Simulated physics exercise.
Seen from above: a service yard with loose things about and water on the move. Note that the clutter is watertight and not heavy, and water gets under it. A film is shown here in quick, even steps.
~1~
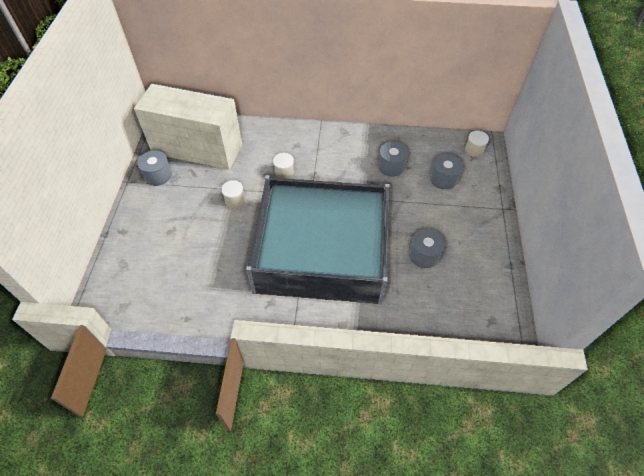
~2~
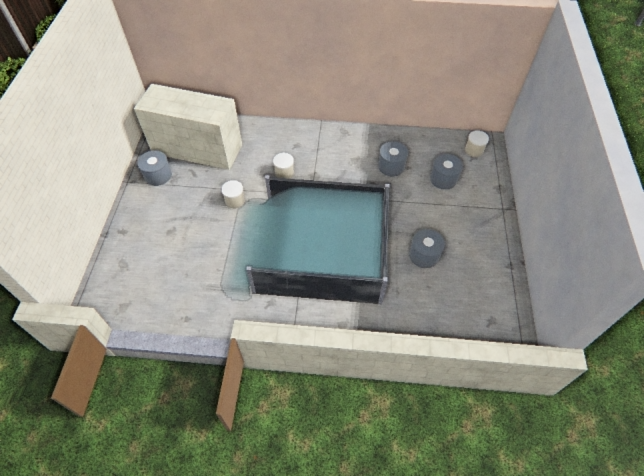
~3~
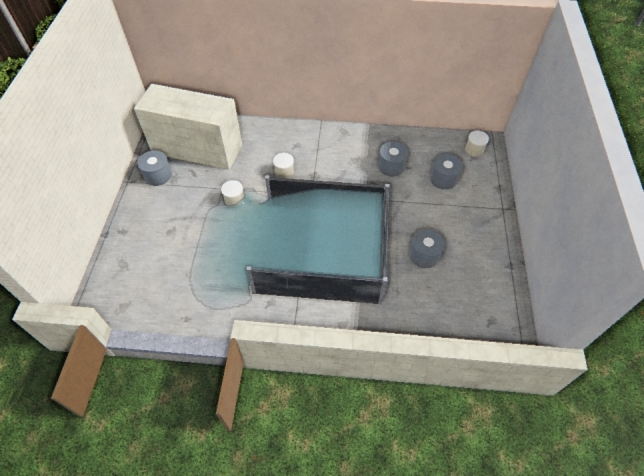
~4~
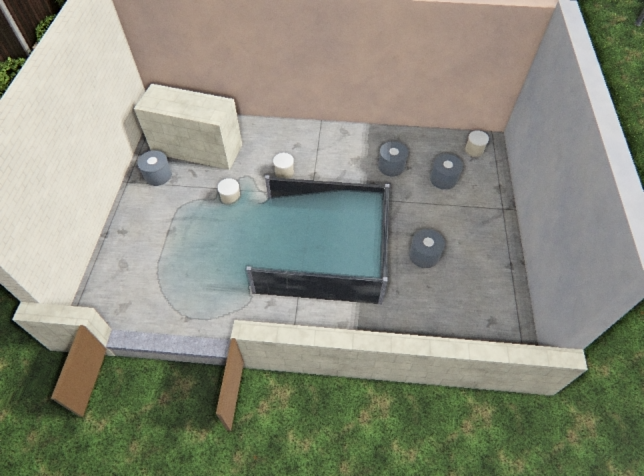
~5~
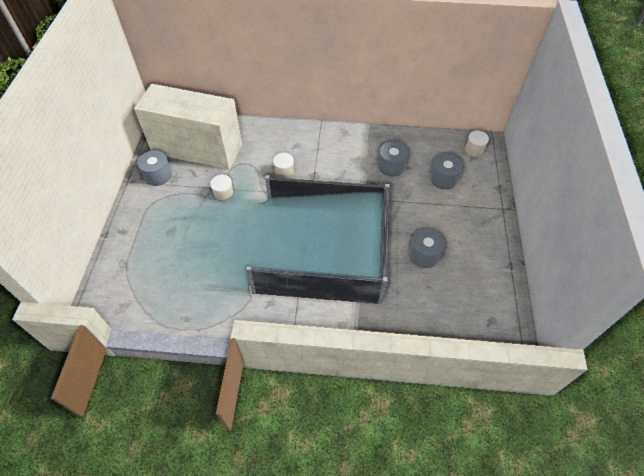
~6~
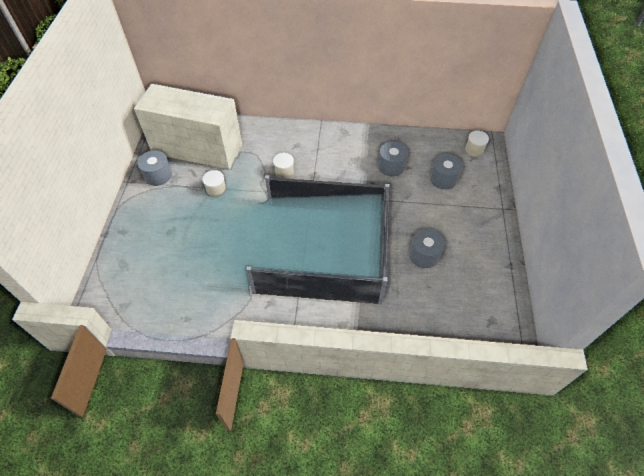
Water pours from the tank's open left side, spreads across the yard and nudges a white pail left.
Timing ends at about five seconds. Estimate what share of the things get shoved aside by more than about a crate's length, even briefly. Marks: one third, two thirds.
It is a small minority below a third.
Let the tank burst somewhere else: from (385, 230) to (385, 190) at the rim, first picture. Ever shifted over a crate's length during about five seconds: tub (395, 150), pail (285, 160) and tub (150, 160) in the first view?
Listed in turn, ends up that far off, never travels that far, never travels that far.
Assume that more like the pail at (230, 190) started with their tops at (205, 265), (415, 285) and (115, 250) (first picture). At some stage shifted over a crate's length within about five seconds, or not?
The answers, in order, are displaced a stride, remains nearby and displaced a stride.
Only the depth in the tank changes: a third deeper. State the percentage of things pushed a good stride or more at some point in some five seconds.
I make it 30 per cent.
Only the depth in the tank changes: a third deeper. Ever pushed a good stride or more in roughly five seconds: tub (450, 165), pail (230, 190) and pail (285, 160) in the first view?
The first stopped before it, the second reached the mark, the third reached the mark.
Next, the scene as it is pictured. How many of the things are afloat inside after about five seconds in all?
It adds up to 1.
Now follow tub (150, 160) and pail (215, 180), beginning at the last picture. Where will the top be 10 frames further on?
Expect them at roughly (134, 140) and roughly (160, 147).
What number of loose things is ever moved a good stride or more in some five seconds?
Result - 1.
A moment on, 1 of 7 are well off their spots; 0 afloat.
Next, 1 of 7 are well off their spots; 2 afloat.
Later, 1 of 7 are well off their spots; 2 afloat.
In the end, 1 of 7 are well off their spots, and 1 have been at some point; 1 afloat.
